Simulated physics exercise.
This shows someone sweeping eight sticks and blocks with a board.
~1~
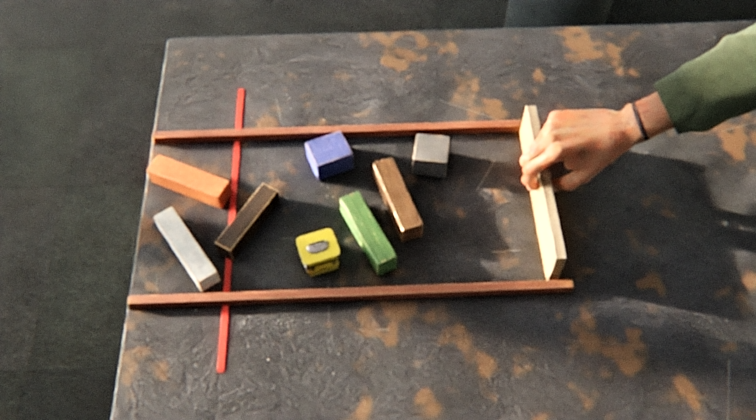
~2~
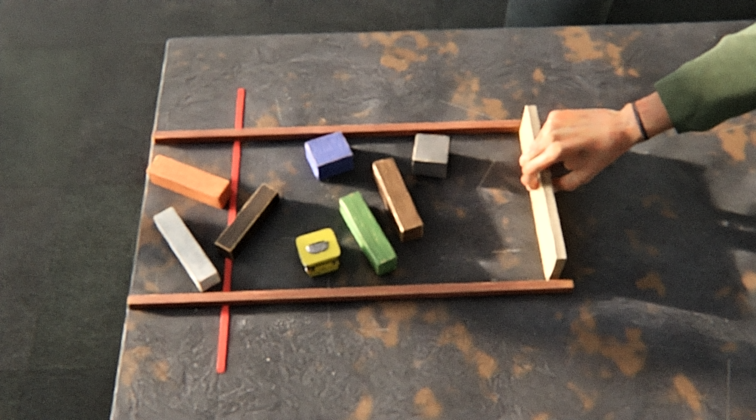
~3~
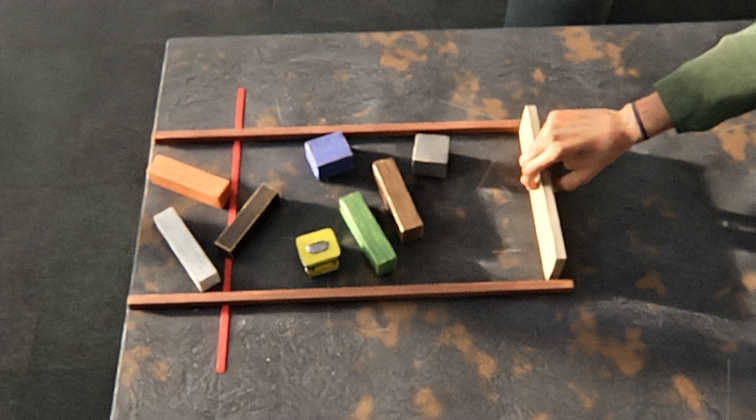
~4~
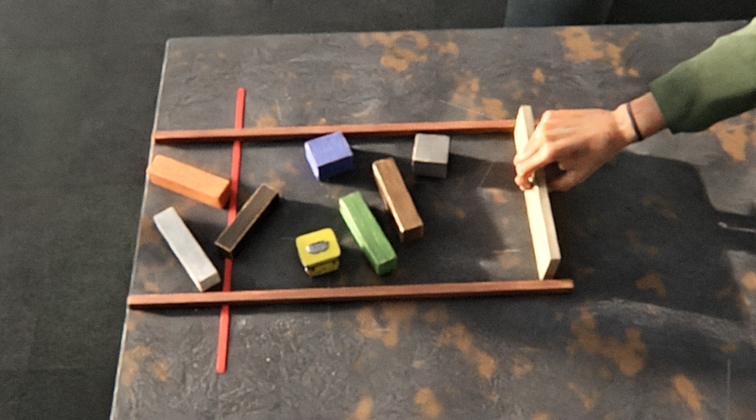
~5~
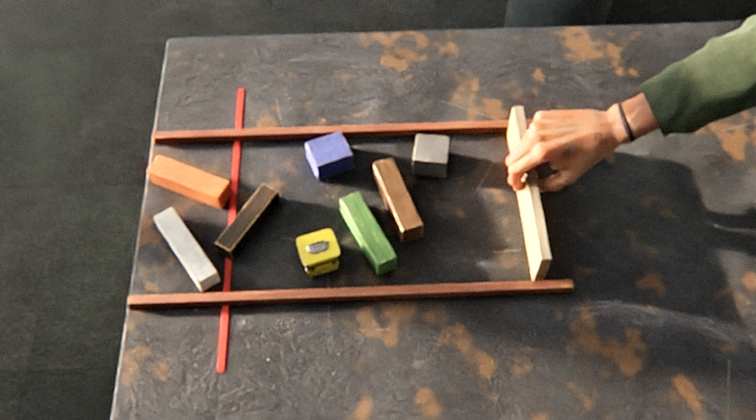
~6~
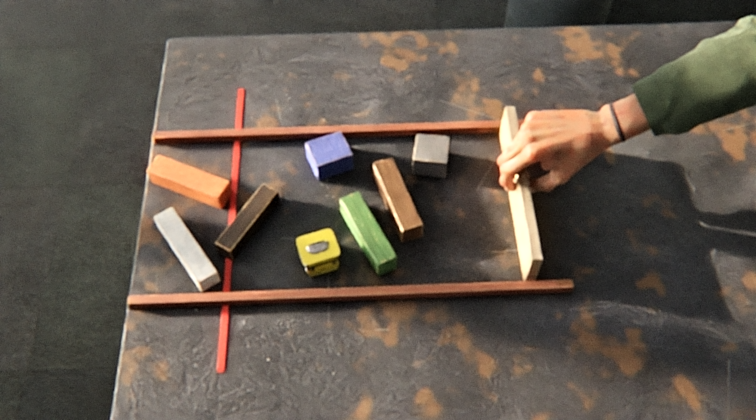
A hand held a pale wooden board still at the right end of two wooden rails, then slid it slightly left toward the scattered coloured blocks and sticks, which stayed in place.
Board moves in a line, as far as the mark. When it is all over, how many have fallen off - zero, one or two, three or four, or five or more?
By then one or two have fallen off.
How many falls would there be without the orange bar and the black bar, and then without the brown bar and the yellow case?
Counts - first: 0, second: 0.
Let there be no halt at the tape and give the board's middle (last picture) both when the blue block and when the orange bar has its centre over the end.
With the blue block it sits around (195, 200), with the orange bar around (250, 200).
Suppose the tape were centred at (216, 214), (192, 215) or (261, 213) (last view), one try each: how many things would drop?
Down on the floor: 2, 4 and 0.
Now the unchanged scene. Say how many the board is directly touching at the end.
Number in contact with it: 3.
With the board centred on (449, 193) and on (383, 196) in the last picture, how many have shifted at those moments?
The counts are 1 and 4.
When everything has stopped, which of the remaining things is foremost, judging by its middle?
The white bar.
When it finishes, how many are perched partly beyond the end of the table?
In total, 1 of them.
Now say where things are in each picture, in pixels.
The first frame shows orange bar (190, 181); white bar (187, 248); black bar (248, 222); board (541, 190); tape (232, 214).
The second frame shows white bar (187, 248); grey block (431, 156).
The third frame shows black bar (248, 222); brown bar (397, 199).
The fourth frame shows orange bar (190, 182); yellow case (319, 253).
The fifth frame shows white bar (187, 248); blue block (330, 156).
The sixth frame shows orange bar (190, 182); white bar (187, 248); black bar (248, 222); board (520, 191); tape (232, 214).
Soon after, none off yet; orange bar at rest near (190, 182); white bar at rest near (187, 248); black bar at rest near (248, 222).
In the end, the number that fall off is one or two; gone, orange bar.
